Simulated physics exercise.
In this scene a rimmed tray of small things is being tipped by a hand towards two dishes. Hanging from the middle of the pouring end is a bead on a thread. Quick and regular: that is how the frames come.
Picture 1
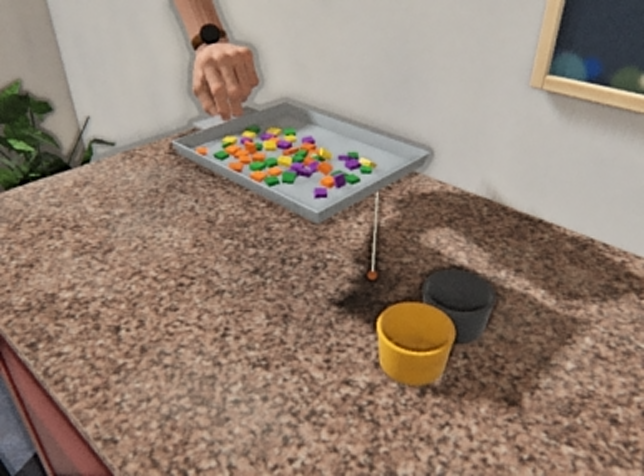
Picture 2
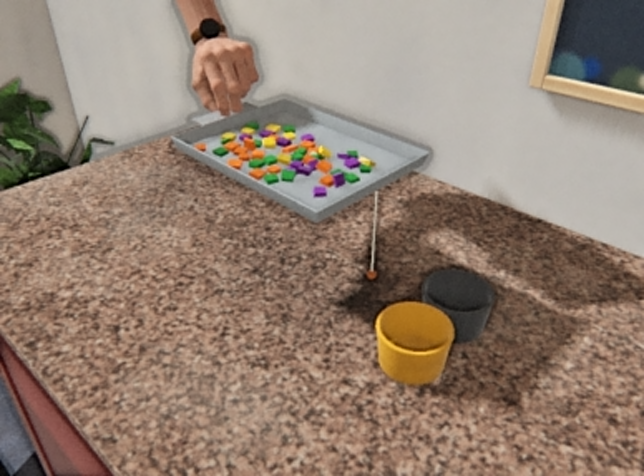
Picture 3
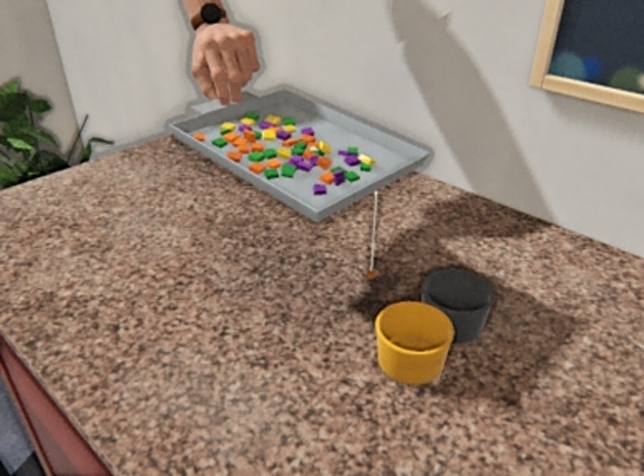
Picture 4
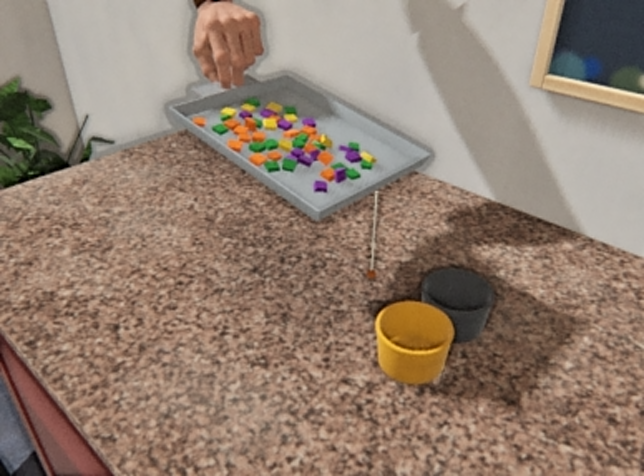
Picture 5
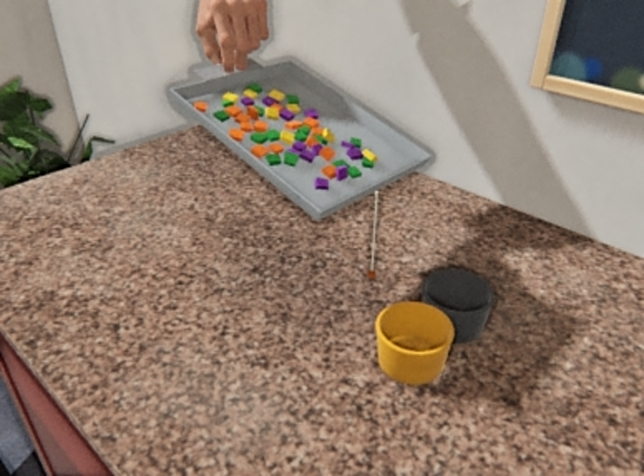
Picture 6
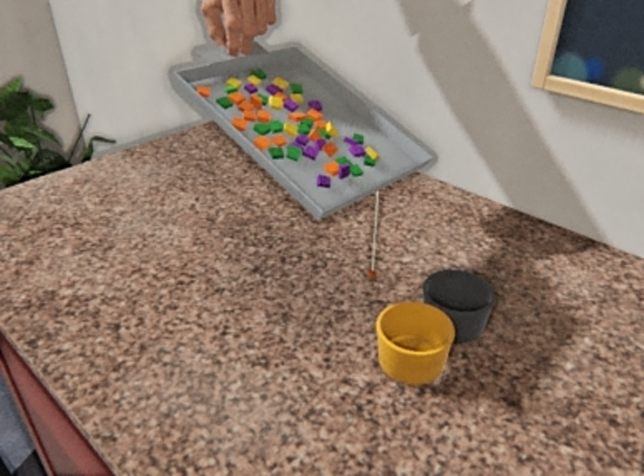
On a speckled brown stone counter against a pale wall, seen from above at an angle by a still camera, a plant stands at left and a framed board hangs at right. A hand with a dark wristband holds a grey tray of colourful tiles, a bead hanging near yellow and dark grey dishes. The hand rises, gradually tilting the tray towards the dishes.
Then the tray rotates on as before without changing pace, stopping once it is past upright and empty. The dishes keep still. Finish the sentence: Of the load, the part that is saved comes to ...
Less than half of it.
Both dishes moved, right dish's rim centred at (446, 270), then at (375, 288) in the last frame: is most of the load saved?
Well, a majority share the first time and a minority share the next.
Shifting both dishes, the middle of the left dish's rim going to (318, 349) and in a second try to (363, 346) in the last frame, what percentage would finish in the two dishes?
Roughly 30 per cent, and 50 per cent.
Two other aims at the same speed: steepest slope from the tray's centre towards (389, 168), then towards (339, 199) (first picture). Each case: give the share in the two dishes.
In turn, 0 percent and then 10 percent.
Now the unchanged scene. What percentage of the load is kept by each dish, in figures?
Left dish near 20 in a hundred; right dish near 10.
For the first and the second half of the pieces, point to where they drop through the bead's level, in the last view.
At about (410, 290), then at (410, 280).
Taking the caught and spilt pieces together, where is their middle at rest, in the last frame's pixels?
Close to (408, 320) in the last view.
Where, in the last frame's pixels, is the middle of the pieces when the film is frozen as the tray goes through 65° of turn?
Mark it at roughly (376, 168) in the final frame.
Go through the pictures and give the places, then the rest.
The first picture shows corners of the pouring end near (317, 209) and (424, 152), level; middle of the load near (291, 152), mosaic tiles; left dish near (445, 359); right dish near (486, 319); bead on its thread near (372, 275).
The second picture shows corners of the pouring end near (317, 208) and (424, 152), level; middle of the load near (291, 149).
The third picture shows corners of the pouring end near (317, 208) and (424, 153), tipped barely, level across its low end; middle of the load near (291, 143).
The fourth picture shows corners of the pouring end near (319, 207) and (425, 154), tipped a little, level across its low end; middle of the load near (292, 134).
The fifth picture shows corners of the pouring end near (320, 207) and (427, 155), tipped clearly, level across its low end; middle of the load near (294, 126).
The sixth picture shows corners of the pouring end near (323, 208) and (428, 157), tipped clearly, level across its low end; middle of the load near (298, 117); left dish near (444, 359); right dish near (486, 319).
Shortly afterwards, tray tipped steeply; all but a few on the tray; only a few in the air.
Next, tray tipped past a quarter turn; near a quarter on the tray; a little in the left dish; a little in the right dish; near a quarter outside both; near a third in the air.
Some moments later, tray tipped past a quarter turn; near a quarter in the left dish; a little in the right dish; near two thirds outside both.
In the end, tray tipped past a quarter turn; near a quarter in the left dish; a little in the right dish; near two thirds outside both.
